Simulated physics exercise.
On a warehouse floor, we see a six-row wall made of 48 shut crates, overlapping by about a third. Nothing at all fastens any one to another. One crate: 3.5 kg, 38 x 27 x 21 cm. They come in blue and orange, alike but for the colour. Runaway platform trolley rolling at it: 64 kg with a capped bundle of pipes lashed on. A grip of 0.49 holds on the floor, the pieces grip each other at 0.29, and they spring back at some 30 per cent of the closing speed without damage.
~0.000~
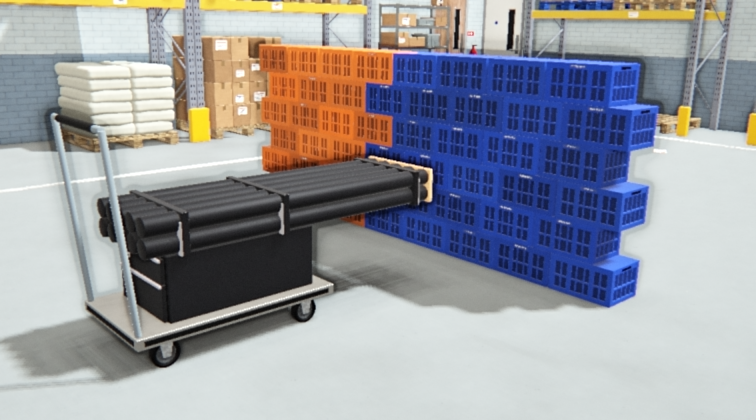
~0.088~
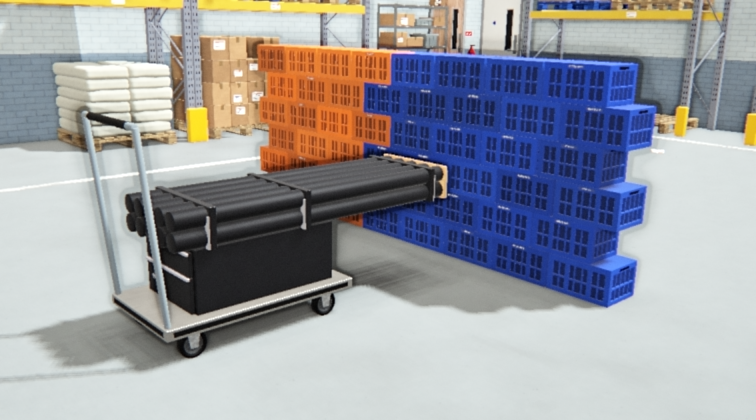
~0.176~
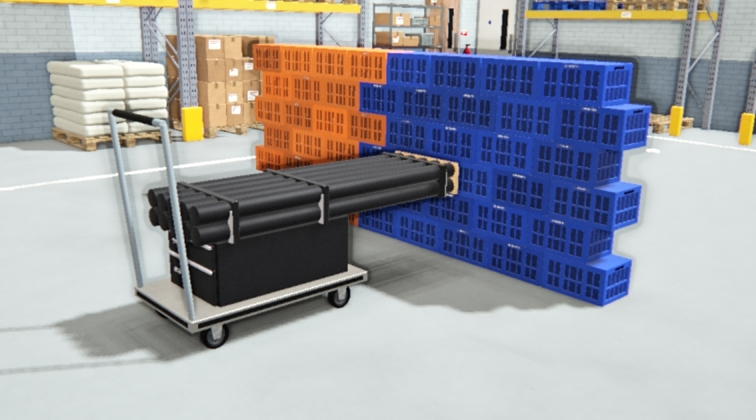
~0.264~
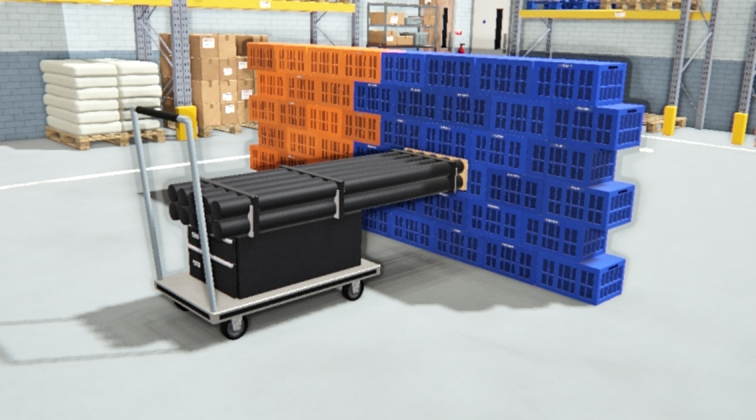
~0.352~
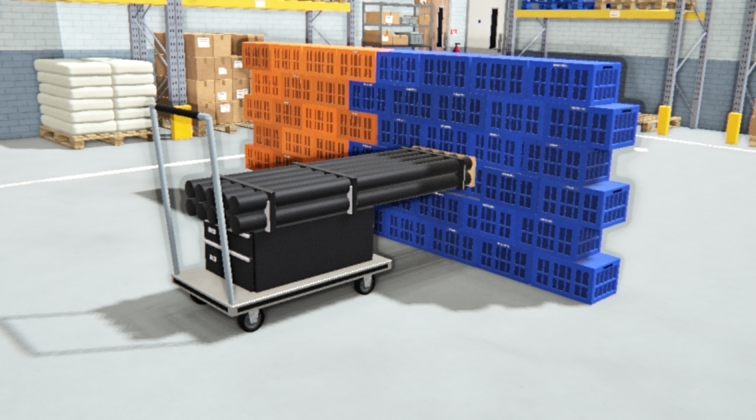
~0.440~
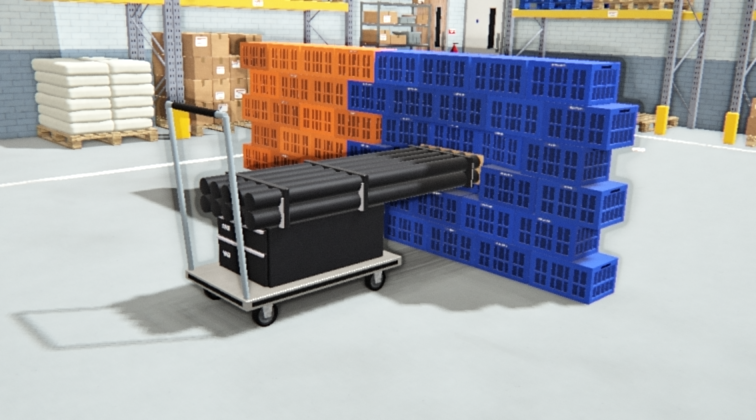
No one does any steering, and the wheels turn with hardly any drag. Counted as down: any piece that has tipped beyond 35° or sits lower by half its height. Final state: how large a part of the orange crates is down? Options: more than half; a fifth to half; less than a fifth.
Less than a fifth.
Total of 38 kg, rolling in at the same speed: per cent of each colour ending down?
Then blue 0, orange 0 per cent.
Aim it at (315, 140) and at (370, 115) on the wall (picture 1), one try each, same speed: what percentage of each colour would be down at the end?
First try then second: Blue 10 and 20, orange 70 and 20 per cent.
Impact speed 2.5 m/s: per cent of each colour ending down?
Down at the end: Blue 40 per cent, orange 0 per cent.
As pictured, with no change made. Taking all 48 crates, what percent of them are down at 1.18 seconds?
15 per cent.
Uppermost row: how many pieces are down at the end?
5 in that row.
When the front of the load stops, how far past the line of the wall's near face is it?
I'd say around 65 cm, more or less.
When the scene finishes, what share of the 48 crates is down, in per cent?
Roughly 30 percent.
By 0.70 s, load 31 cm past the wall's line, still rolling; none of the 21 orange crates down (0 of 48 in all colours); top orange crate moved 26 mm; top blue crate moved 15 cm.
By 1.18 s, load 51 cm past the wall's line, still rolling; none of the 21 orange crates down (7 of 48 in all colours); top orange crate moved 9 cm; top blue crate tilted 19°, 14 cm lower.
By 1.60 s, load 60 cm past the wall's line, still rolling; none of the 21 orange crates down (12 of 48 in all colours); top orange crate tilted 23°; top blue crate tilted 73°, 74 cm lower.
By 2.12 s, load 65 cm past the wall's line, still rolling; 1 of the 21 orange crates down (14 of 48 in all colours); top orange crate on its side; top blue crate upside down.
When it is over (3.5 s), load 66 cm past the wall's line, stopped; 1 of the 21 orange crates down (14 of 48 in all colours); top orange crate upside down; top blue crate upside down. That is 5 per cent. In pixels of the last frame, middles, top orange crate near (433, 177), top blue crate near (589, 194).
